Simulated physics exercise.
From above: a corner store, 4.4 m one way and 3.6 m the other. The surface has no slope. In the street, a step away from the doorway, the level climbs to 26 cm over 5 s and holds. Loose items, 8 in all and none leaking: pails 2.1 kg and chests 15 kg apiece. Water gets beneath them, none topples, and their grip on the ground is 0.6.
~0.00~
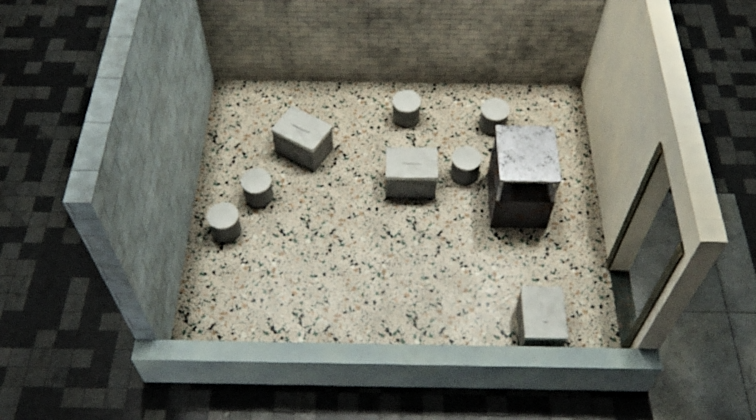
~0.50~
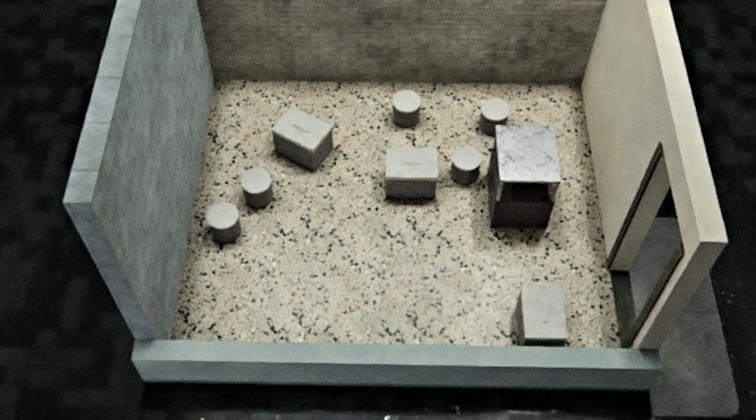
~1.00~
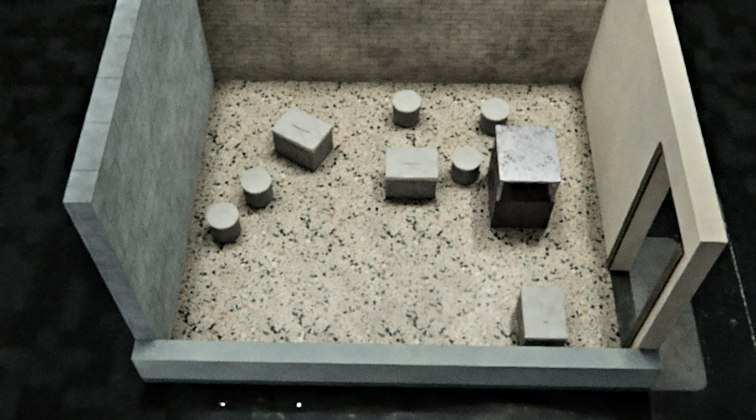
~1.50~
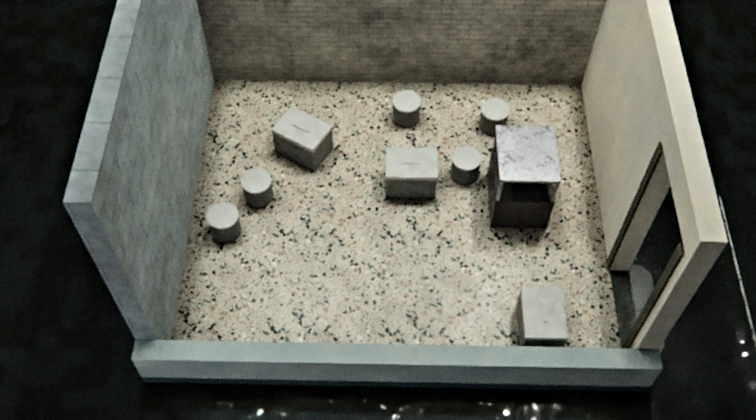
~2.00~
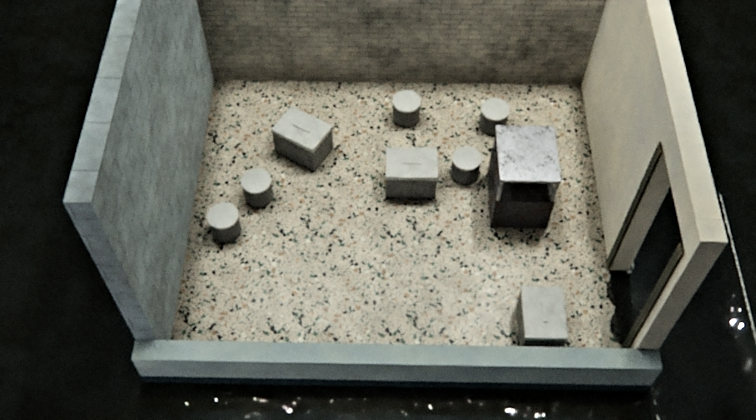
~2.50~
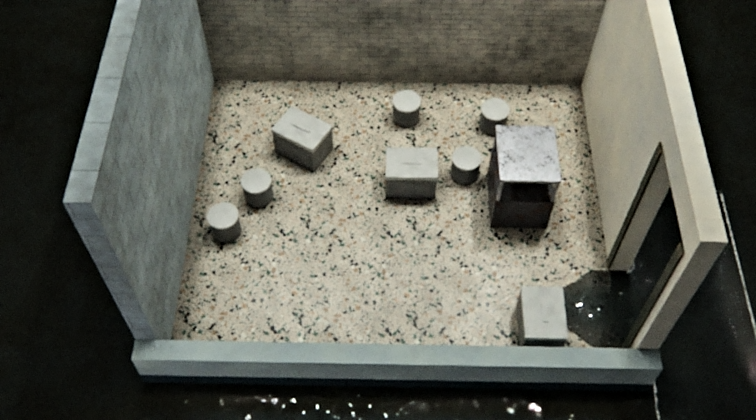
At first, pale pails and chests stand scattered on the speckled floor of a walled corner store, with dry paving outside. Dark water then covers the street around the walls, glinting near the front, and finally slips through the right-hand doorway onto the floor beside the nearest chest, while every item stays still.
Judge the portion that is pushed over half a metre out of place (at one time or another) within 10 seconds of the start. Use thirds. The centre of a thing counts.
Share: From one to two thirds.
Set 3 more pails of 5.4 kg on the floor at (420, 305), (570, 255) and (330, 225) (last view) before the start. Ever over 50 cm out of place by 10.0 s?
In that order: Over, less, more.
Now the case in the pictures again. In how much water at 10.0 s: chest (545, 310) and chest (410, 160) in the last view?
Roughly 15 and 4 cm.
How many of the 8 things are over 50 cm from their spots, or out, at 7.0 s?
2 of them.
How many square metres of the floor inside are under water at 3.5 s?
Some 2.0 m2.
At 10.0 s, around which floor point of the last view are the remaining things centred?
Near (376, 156).
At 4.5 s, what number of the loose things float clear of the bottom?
0 of them.
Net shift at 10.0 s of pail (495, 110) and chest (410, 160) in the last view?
In turn: 0 cm, 0 cm.
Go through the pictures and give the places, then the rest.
A pail at (407, 101) rests on the ground; a chest at (544, 312), on the bottom; water covers 0.0 m2; 0 of 8 have shifted, in the first picture.
A pail at (407, 101) rests on the ground; a chest at (544, 312), on the bottom; 0.0 m2 under water; 0 of 8 have shifted, in the second picture.
A pail at (407, 101), on the bottom; a chest at (544, 312) rests on the ground; 0.0 m2 under water; 0 of 8 have shifted, in the third picture.
A pail at (407, 101) rests on the ground; a chest at (544, 312), on the bottom; 0.0 m2 under water; 0 of 8 have shifted, in the fourth picture.
A pail at (407, 101), on the bottom; a chest at (544, 312) rests on the ground; water covers 0.0 m2; 0 of 8 have shifted, in the fifth picture.
A pail at (407, 101) rests on the ground; a chest at (544, 312) rests on the ground; 0.4 m2 under water; 0 of 8 have shifted, in the sixth picture.
After 3.5 s 0 of 8 are over 50 cm from their spots; 0 afloat.
After 4.5 s 1 of 8 are over 50 cm from their spots; 0 afloat.
After 7.0 s 2 of 8 are over 50 cm from their spots; 2 afloat.
After 10.0 s 4 of 8 are over 50 cm from their spots, and 4 have been at some point; 4 afloat.
